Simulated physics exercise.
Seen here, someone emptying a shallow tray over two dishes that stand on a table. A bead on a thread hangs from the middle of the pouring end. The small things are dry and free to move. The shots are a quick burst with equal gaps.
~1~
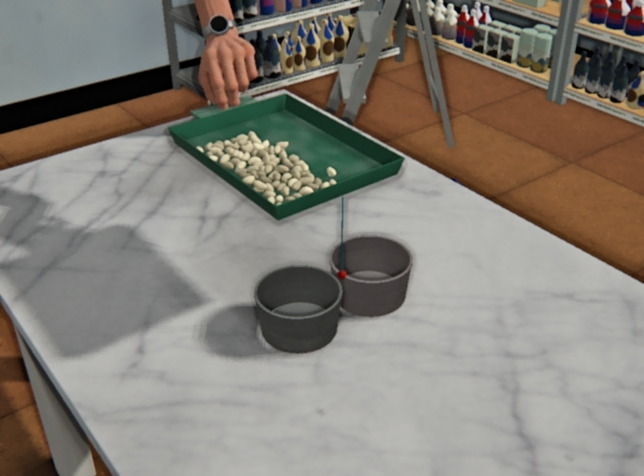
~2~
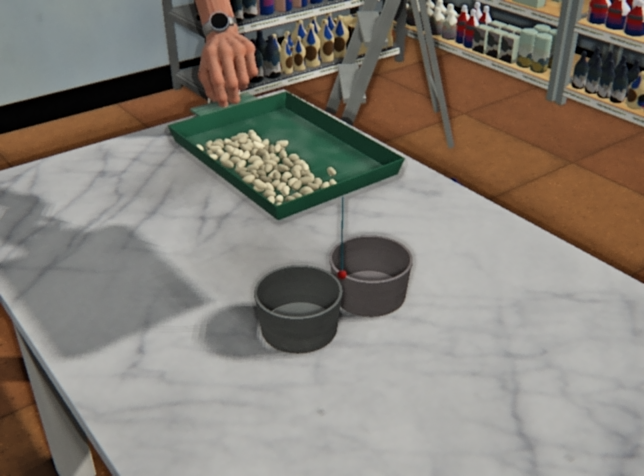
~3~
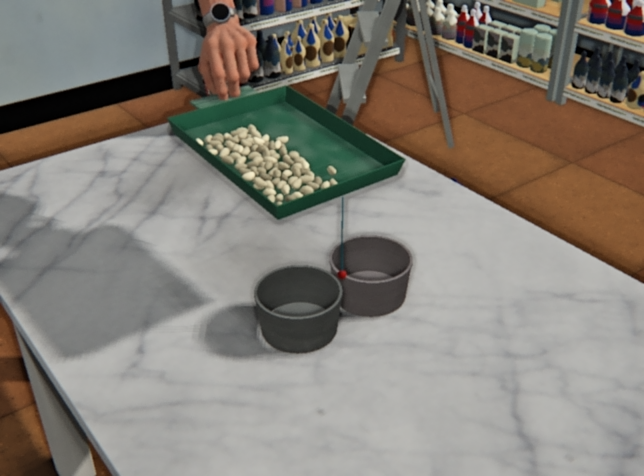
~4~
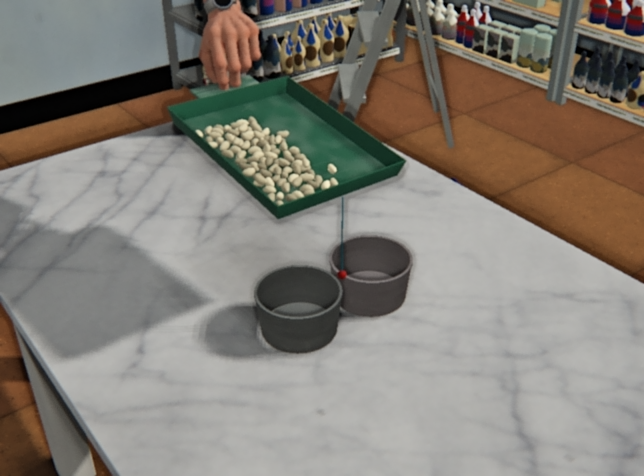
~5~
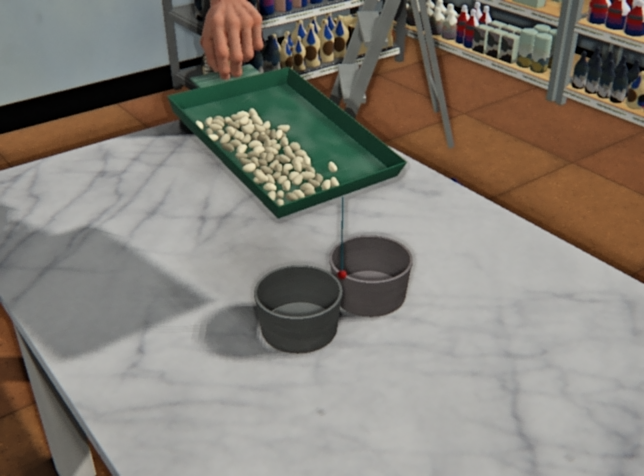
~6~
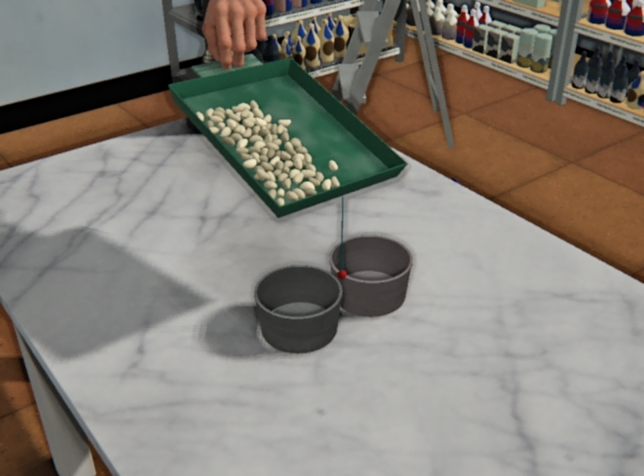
On a marble-topped table in what looked like a shop, a hand slowly raised the far end of a green tray of white beans, tilting it slightly toward two dark, empty dishes.
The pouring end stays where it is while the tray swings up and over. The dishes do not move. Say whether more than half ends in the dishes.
The two hold less than half of the load.
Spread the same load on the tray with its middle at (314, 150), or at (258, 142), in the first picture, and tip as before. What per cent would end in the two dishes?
First some 10, then 10 per cent.
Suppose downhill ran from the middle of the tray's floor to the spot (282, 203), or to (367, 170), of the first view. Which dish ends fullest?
One: The left dish. Two: Right.
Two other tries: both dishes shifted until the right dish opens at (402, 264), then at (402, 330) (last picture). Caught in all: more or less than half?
First under half, then not half.
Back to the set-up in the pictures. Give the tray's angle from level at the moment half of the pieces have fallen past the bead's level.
At about 110°.
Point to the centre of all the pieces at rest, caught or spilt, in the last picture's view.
Near (407, 341).
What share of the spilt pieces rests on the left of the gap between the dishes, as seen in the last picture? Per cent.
Some 0 per cent.
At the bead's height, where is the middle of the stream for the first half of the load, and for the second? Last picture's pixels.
Around (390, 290) and then (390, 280).
Soon, tray tipped steeply; all on the tray.
A while on, tray tipped right over; nearly all on the tray; a stray few in the air.
Towards the end, tray tipped past a quarter turn; a stray few in the left dish; a small part in the right dish; nearly all outside both.
Finally, tray tipped past a quarter turn; a stray few in the left dish; a small part in the right dish; nearly all outside both.
